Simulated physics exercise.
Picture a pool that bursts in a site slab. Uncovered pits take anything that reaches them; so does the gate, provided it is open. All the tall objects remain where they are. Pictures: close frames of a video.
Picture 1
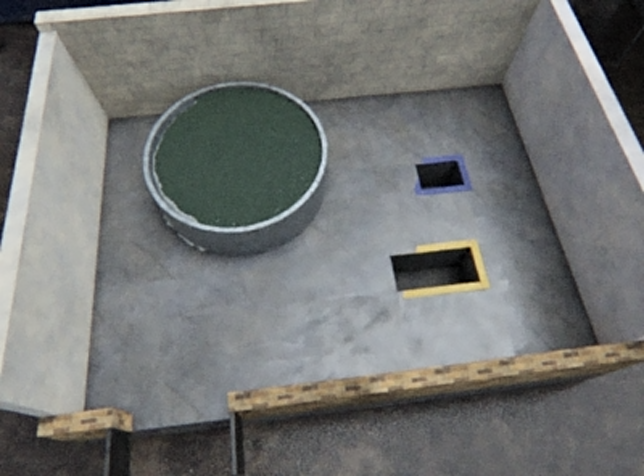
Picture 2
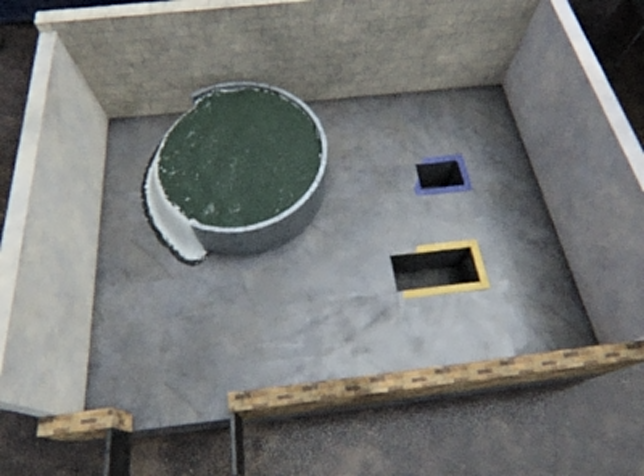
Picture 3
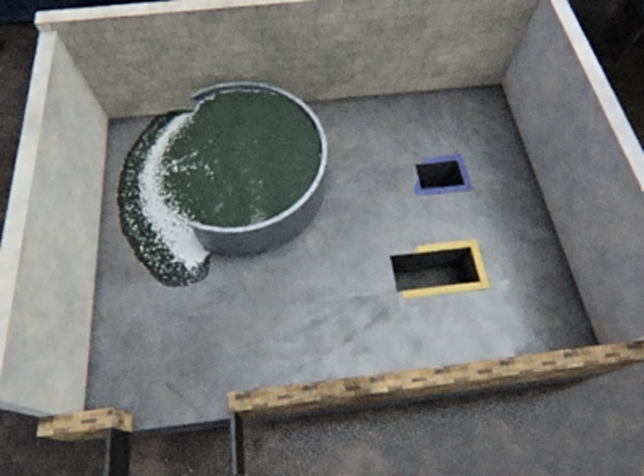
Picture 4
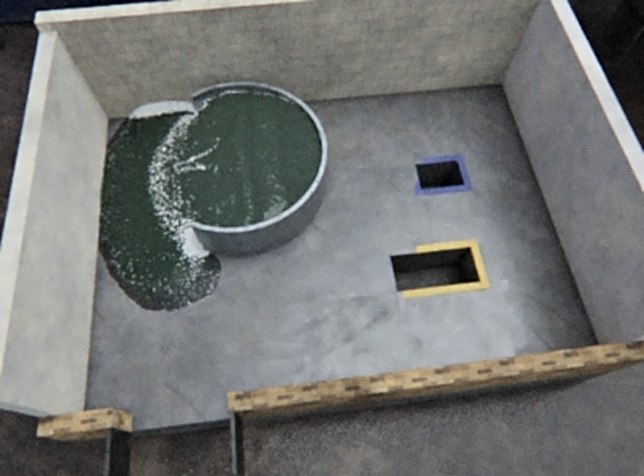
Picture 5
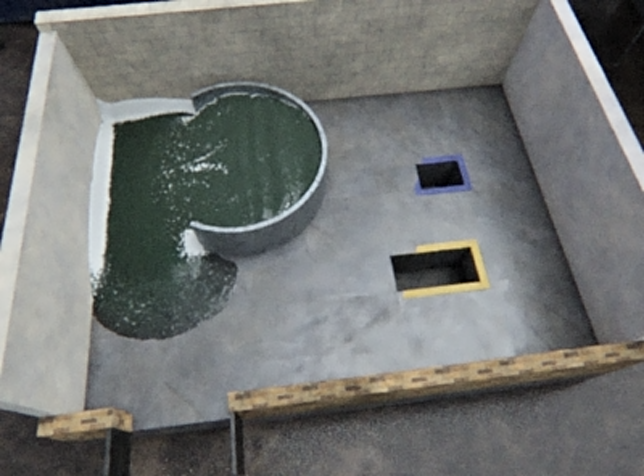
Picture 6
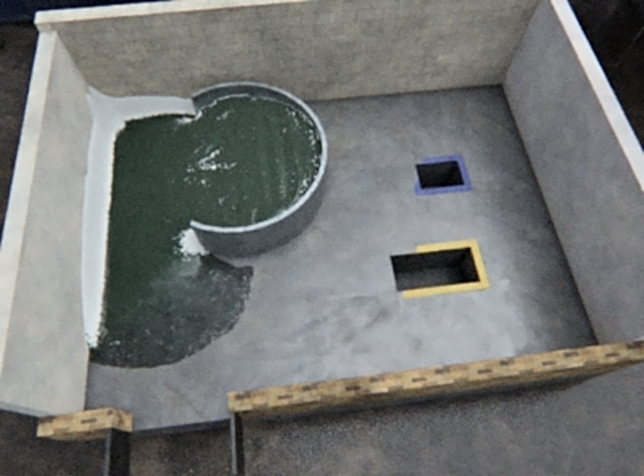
At first, a round pool of dark green water stands whole and still on a grey walled slab. Its left side then bursts open, and white, foaming water pours out, spreads to the left wall, and runs along it toward the near side, leaving the two rectangular openings at right dry.
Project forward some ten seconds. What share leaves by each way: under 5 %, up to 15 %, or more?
At the end, the gate lands in the top band - past fifteen per cent; the blue pit lands in the bottom band - below five per cent; the yellow pit lands in the middle band - five to fifteen per cent.
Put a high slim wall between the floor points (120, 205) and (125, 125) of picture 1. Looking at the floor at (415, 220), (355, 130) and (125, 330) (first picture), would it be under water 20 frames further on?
Result, listed order: Spot 1 kept clear of the flood, spot 2 reached by the flood, spot 3 reached by the flood.
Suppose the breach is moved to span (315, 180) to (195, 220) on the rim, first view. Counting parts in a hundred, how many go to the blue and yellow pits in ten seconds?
Approximately, blue takes 6 % and yellow takes 15 %.
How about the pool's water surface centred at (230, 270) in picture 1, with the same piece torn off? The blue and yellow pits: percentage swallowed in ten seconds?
I'd say the blue pit takes 8 % while the yellow pit takes 4 %.
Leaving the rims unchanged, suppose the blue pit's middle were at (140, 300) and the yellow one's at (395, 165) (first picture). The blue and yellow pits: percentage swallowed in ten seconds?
The blue pit takes 40 per cent, and the yellow pit takes 2 per cent.
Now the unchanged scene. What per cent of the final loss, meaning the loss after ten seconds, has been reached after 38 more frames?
Near 60 in a hundred.
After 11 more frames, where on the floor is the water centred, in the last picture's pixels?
I'd put it at around (182, 205).
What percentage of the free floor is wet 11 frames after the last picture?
About 30 per cent.
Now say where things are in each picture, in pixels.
The round pool at (236, 154) is whole and still, in the first frame.
Water pours out at (158, 178) and has run to (200, 258), in the second frame.
Water pours out at (160, 181) and has run to (189, 279), in the third frame.
Water pours out at (161, 183) and has run to (178, 305), in the fourth frame.
The front is at (174, 331), out from the gap at (161, 183), in the fifth frame.
The front is at (89, 356), out from the gap at (161, 184), in the sixth frame.
A moment on, water covers 25 % of the floor; the gate 0 %, the blue pit 0 %, the yellow pit 0 %.
Next, water covers 30 % of the floor; the gate 2 %, the blue pit 0 %, the yellow pit 0 %.
Then, water covers 60 % of the floor; the gate 11 %, the blue pit 0 %, the yellow pit 0 %.
Later, water covers 75 % of the floor; the gate 23 %, the blue pit 1 %, the yellow pit 2 %.
In the end, water covers 90 % of the floor; the gate 33 %, the blue pit 3 %, the yellow pit 7 %.
